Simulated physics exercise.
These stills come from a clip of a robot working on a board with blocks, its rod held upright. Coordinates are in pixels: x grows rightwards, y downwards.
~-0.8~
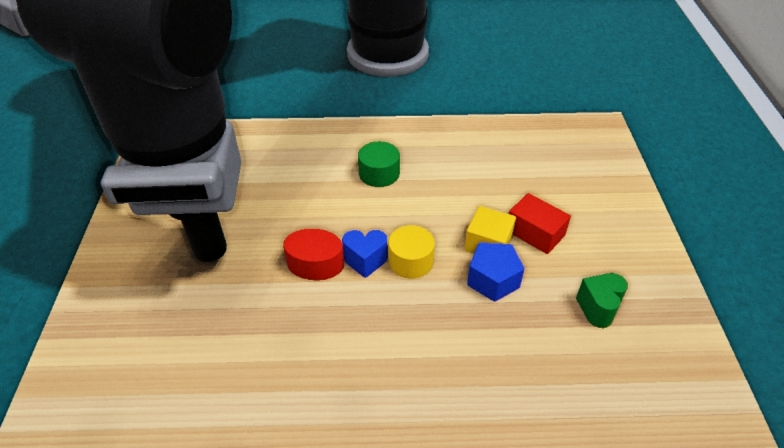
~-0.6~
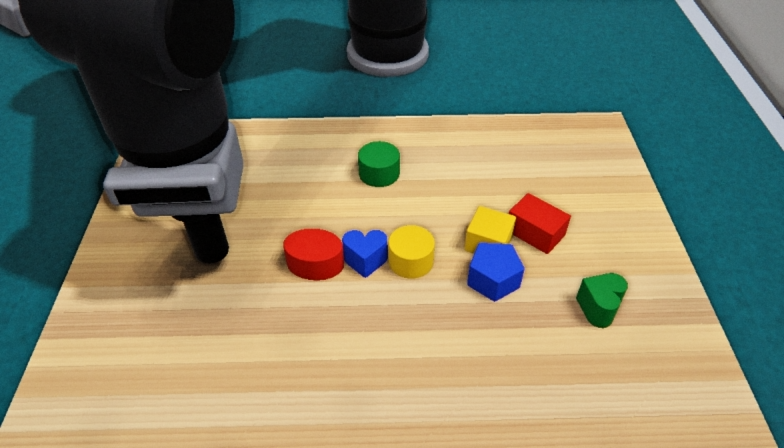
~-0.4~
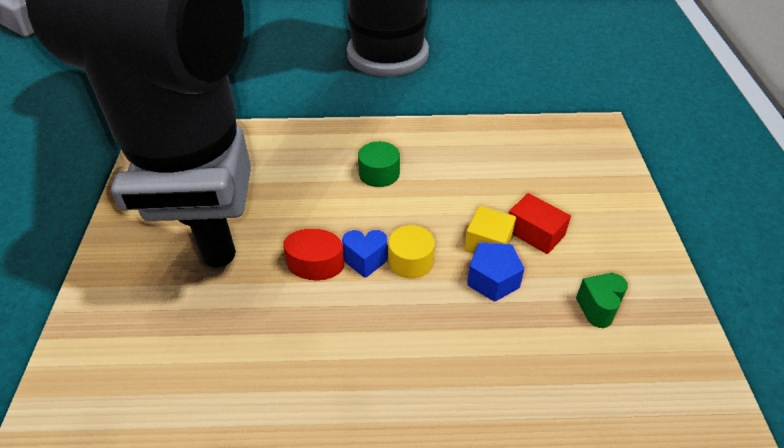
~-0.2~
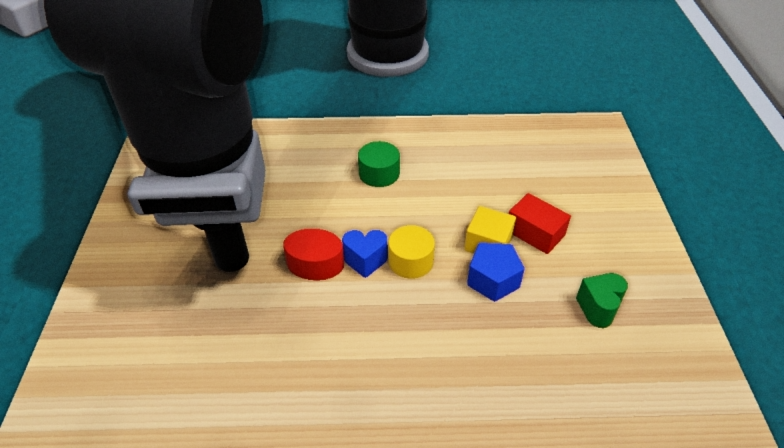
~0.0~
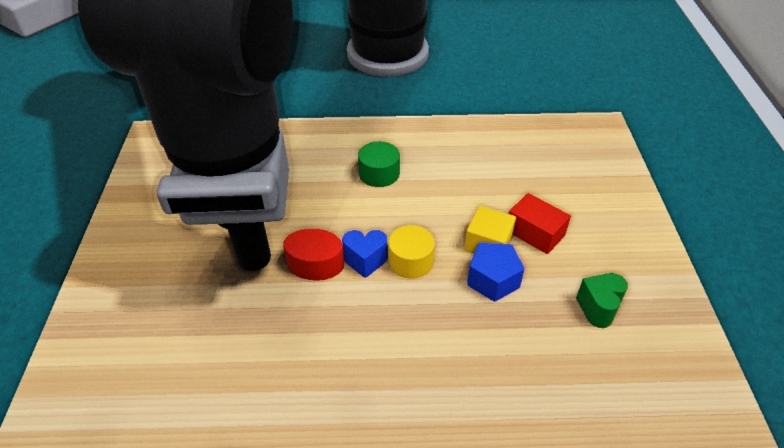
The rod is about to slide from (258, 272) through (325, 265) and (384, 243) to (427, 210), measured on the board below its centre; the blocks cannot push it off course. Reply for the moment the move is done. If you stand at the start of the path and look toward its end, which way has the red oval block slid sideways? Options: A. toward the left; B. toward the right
That would be A.
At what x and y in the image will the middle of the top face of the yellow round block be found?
About (445, 242).
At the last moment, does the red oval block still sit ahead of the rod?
Yes, I think so.
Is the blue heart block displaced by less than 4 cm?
Answer: No.
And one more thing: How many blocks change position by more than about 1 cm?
I reckon the push displaces three or more of the blocks by more than 1 cm.
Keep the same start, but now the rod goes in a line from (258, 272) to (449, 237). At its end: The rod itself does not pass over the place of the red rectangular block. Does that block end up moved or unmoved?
The block in question stays where it was by the end.
The first path, step by step. One third of the way, rod at (324, 253); red oval block at (364, 229), turned 25° anticlockwise; blue heart block at (410, 222), turned 25° clockwise; yellow round block at (444, 242).
Two thirds of the way, rod at (384, 230); red oval block at (416, 201), turned 50° anticlockwise; blue heart block at (454, 208), turned 70° clockwise; yellow round block at (445, 242).
At the end, rod at (428, 198); red oval block at (452, 167), turned 65° anticlockwise; blue heart block at (456, 207), turned 80° clockwise; yellow round block at (445, 242); yellow four-sided block not moved.
